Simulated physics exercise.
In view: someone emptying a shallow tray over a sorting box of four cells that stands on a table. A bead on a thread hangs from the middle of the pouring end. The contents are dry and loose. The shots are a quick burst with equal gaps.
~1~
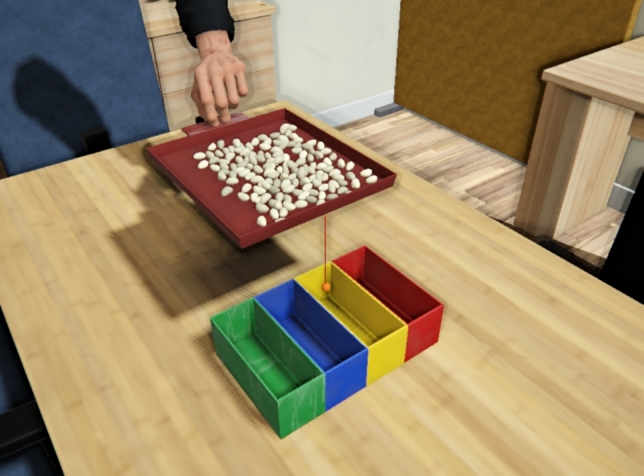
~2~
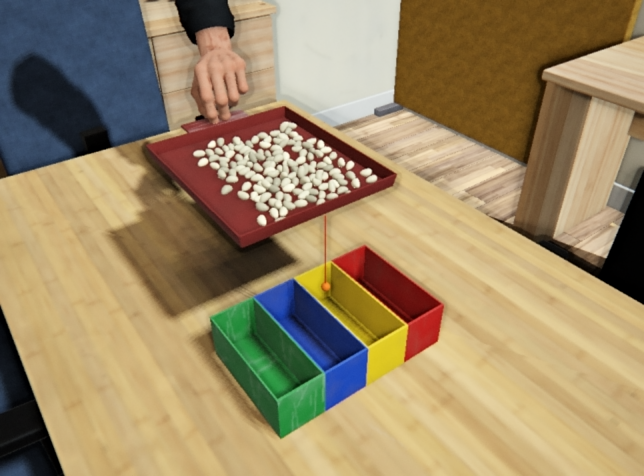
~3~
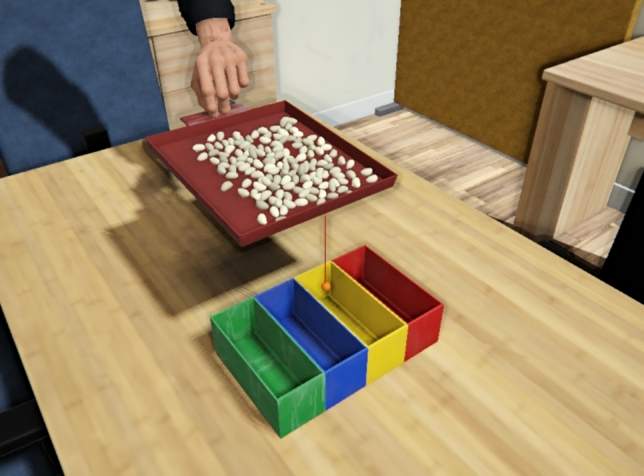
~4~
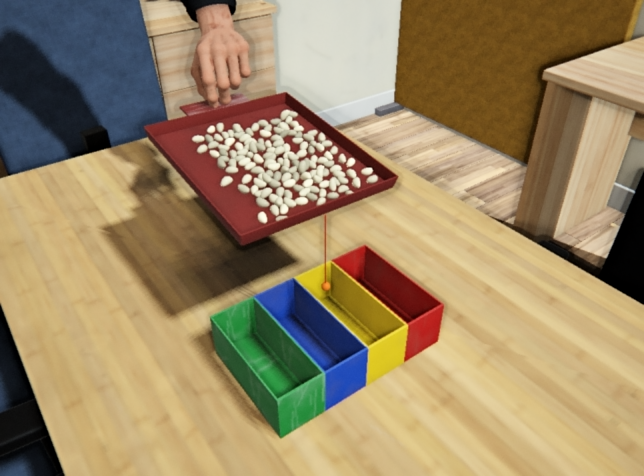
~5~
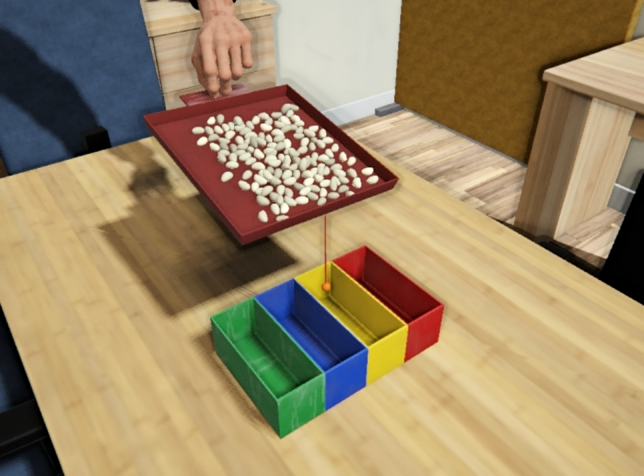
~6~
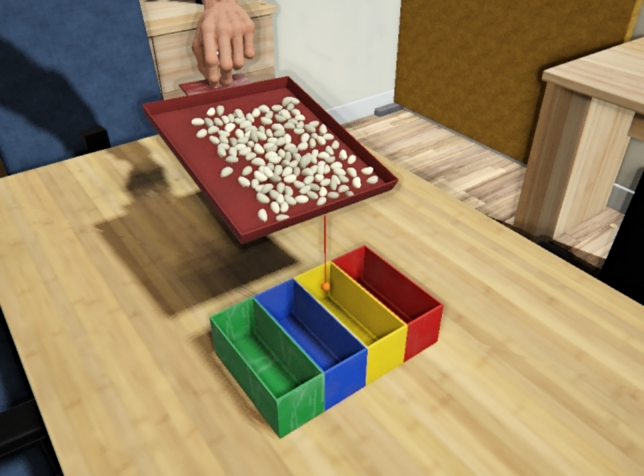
The clip shows a hand holding a shallow red tray of white beans above a green, blue, yellow and red sorting box on a table, then gradually raising the tray's far side, tilting it slightly while the beans barely shift.
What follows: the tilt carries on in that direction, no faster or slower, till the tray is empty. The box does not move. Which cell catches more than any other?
Fullest: The red cell.
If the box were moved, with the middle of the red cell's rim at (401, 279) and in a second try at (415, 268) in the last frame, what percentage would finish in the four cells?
Roughly 100 per cent, and 100 per cent.
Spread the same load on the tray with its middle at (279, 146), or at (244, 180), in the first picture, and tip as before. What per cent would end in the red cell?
Near 50 % and 30 %.
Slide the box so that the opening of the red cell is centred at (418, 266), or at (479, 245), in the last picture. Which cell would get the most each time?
The first try: The yellow one. The second: Green.
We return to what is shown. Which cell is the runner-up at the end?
The runner-up: That yellow cell.
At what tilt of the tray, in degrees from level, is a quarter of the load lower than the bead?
Around 105° of tilt.
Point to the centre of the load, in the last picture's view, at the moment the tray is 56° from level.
Around (328, 159).
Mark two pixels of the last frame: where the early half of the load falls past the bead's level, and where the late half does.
At about (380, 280), then at (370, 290).
Shortly afterwards, tray tipped steeply; the whole lot on the tray.
Next, tray tipped right over; all but a few on the tray; only a few in the blue cell; only a few in the yellow cell; only a few in the red cell; only a few falling or outside the box.
Some moments later, tray tipped past a quarter turn; near half in the red cell; near a third in the yellow cell; a little in the blue cell; a little falling or outside the box.
In the end, tray tipped past a quarter turn; near half in the red cell; near a third in the yellow cell; a little in the blue cell; none at all in the green cell; a little outside the box.
